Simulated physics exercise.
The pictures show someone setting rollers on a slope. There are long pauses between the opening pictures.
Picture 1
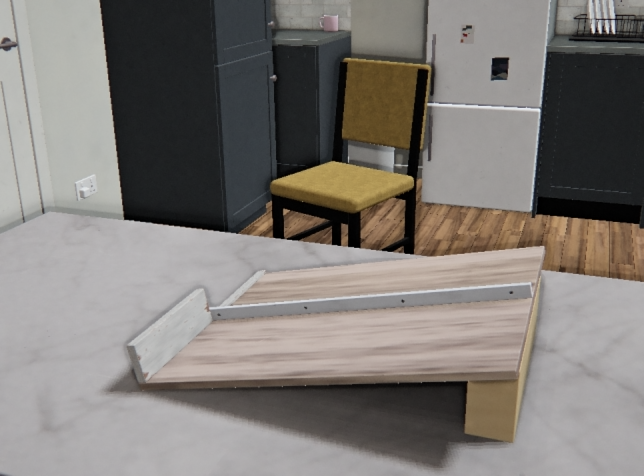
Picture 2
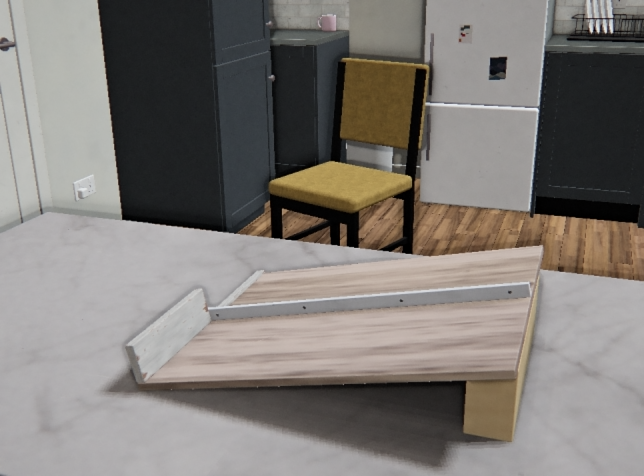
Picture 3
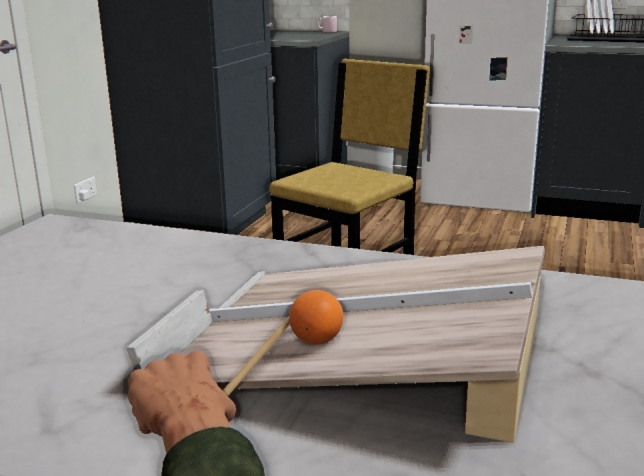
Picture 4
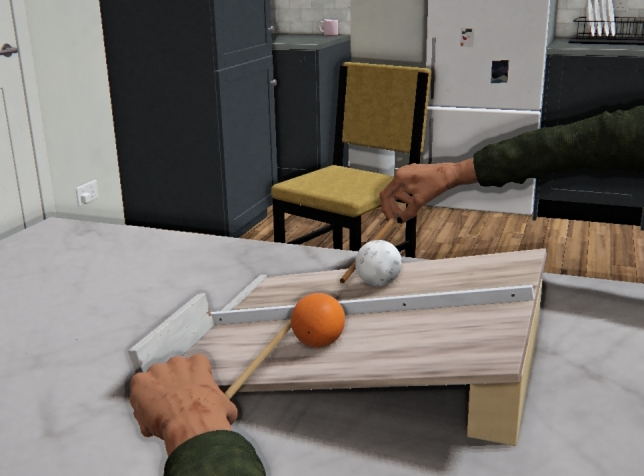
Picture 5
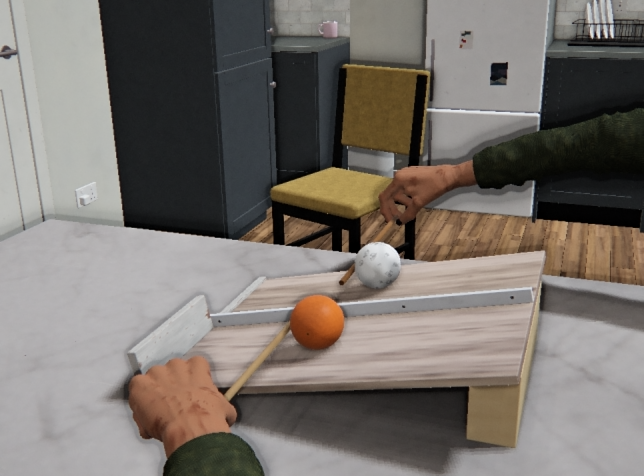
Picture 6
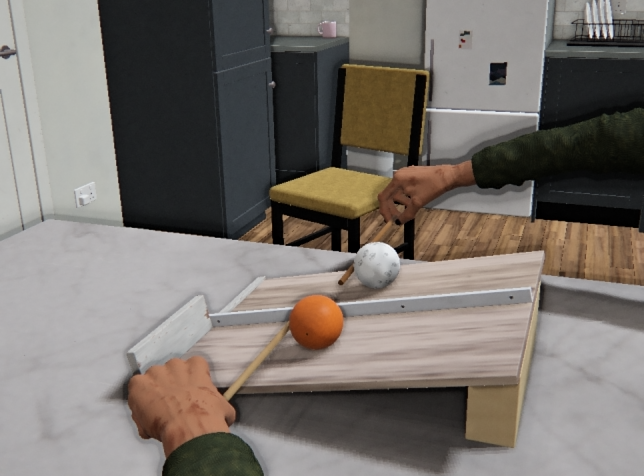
A hand enters from the left and holds an orange ball with a thin stick on an empty sloped wooden board, then another hand reaches in from the right, holding a white ball with a second stick across the divider.
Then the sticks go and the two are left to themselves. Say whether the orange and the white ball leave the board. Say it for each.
The orange is held by the strip and the white ball goes over the end.
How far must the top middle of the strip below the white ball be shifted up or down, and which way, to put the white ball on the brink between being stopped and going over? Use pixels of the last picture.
Some 8 pixels, up.
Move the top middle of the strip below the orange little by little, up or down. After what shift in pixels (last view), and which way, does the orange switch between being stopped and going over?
Some 24 pixels, down.
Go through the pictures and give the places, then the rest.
Board (352, 296), in the first picture.
Board (351, 295), in the second picture.
Orange (316, 318); board (352, 296), in the third picture.
Held back by the sticks; white ball (378, 263); board (354, 299), in the fourth picture.
Held back by the sticks; orange (317, 323); board (353, 301), in the fifth picture.
Held back by the sticks; orange (316, 323); white ball (377, 265); board (352, 301), in the sixth picture.
Then, 0.48 s on from there, orange rolling on the board near (220, 331); white ball rolling on the board near (291, 275).
Then, 0.92 s on from there, orange resting against the strip near (197, 332); white ball off the board near (128, 276).
Then, 1.34 s on from there, orange resting against the strip near (197, 332); white ball off the board.
In the end, the orange stops on the board, near (197, 332); the white ball rolls off the board.
